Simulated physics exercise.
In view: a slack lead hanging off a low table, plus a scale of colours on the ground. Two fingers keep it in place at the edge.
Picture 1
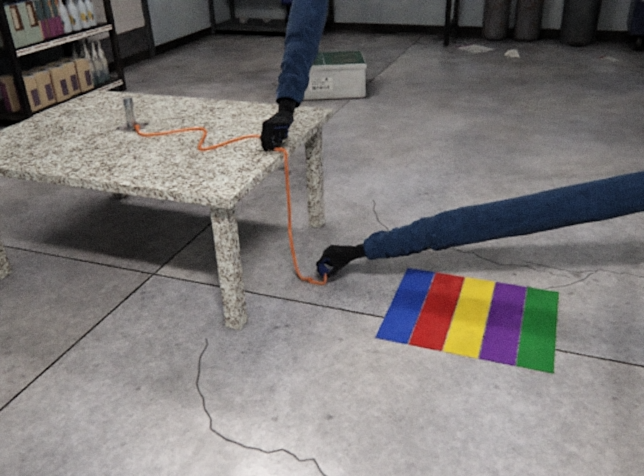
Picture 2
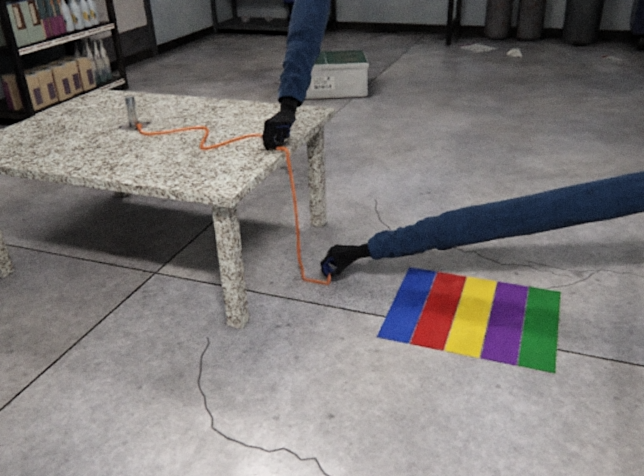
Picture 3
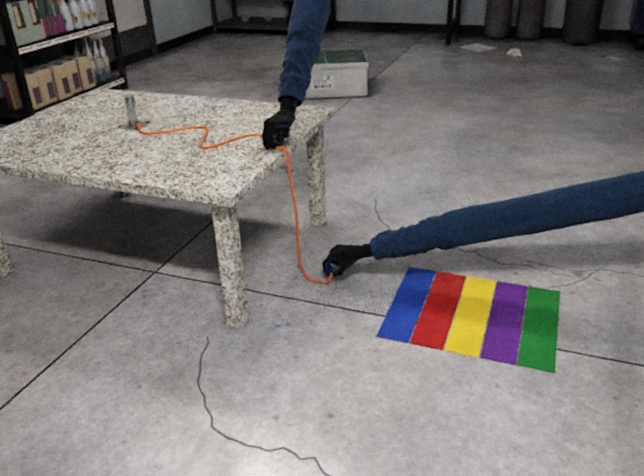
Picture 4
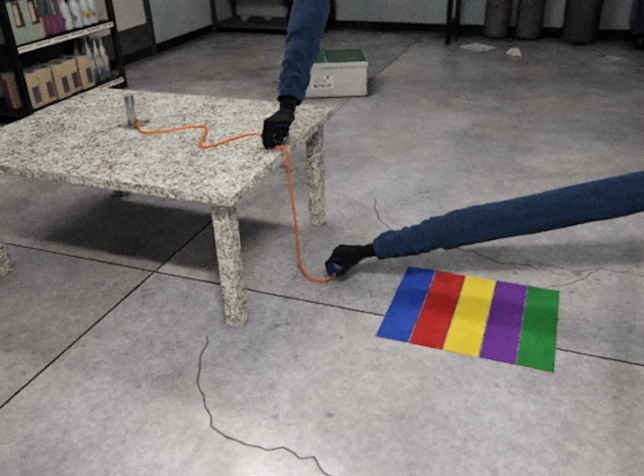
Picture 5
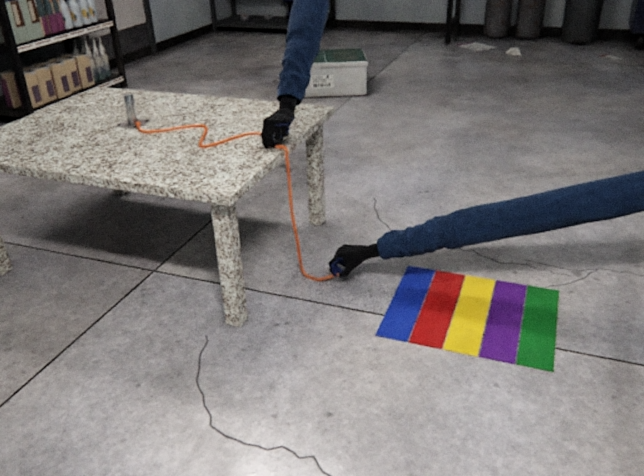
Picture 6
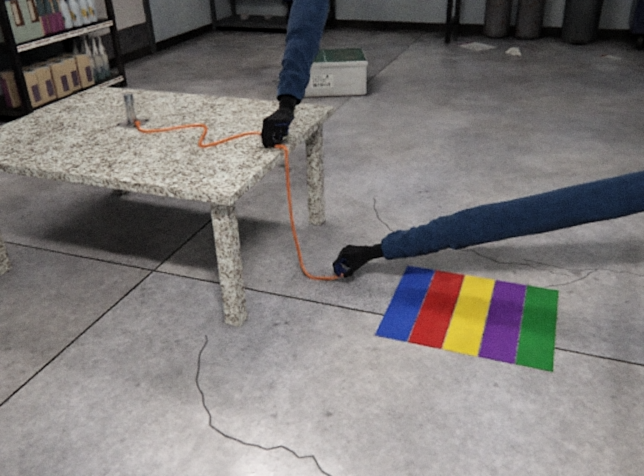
Two blue-sleeved arms in black gloves handle an orange cord in a grey concrete-floored room with shelves at upper left, seen from slightly above. One hand pins the cord at a speckled table's edge; the other holds its low end left of blue, red, yellow, purple and green stripes. The lower hand edges slightly right, the hanging cord shifting, while the view stays nearly still.
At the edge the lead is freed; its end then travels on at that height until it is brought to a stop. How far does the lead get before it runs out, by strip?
As far as the green strip.
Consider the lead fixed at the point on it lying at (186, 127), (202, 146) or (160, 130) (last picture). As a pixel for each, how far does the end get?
(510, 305), (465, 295), (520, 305).
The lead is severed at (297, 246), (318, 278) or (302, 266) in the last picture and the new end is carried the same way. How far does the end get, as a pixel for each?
So, going through them: (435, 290) first, (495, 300) next, (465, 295) last.
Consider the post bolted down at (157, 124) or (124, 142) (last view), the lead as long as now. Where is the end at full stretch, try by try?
It would be close to (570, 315) for the first and close to (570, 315) for the second.
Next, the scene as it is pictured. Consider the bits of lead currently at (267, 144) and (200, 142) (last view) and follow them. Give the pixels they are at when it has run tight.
First one close to (354, 183), second close to (255, 140).
Soon after, end near (466, 296); over yellow.
Then, end near (510, 304); over purple.
At full stretch, end near (537, 309); over green. It gets as far as the green strip.
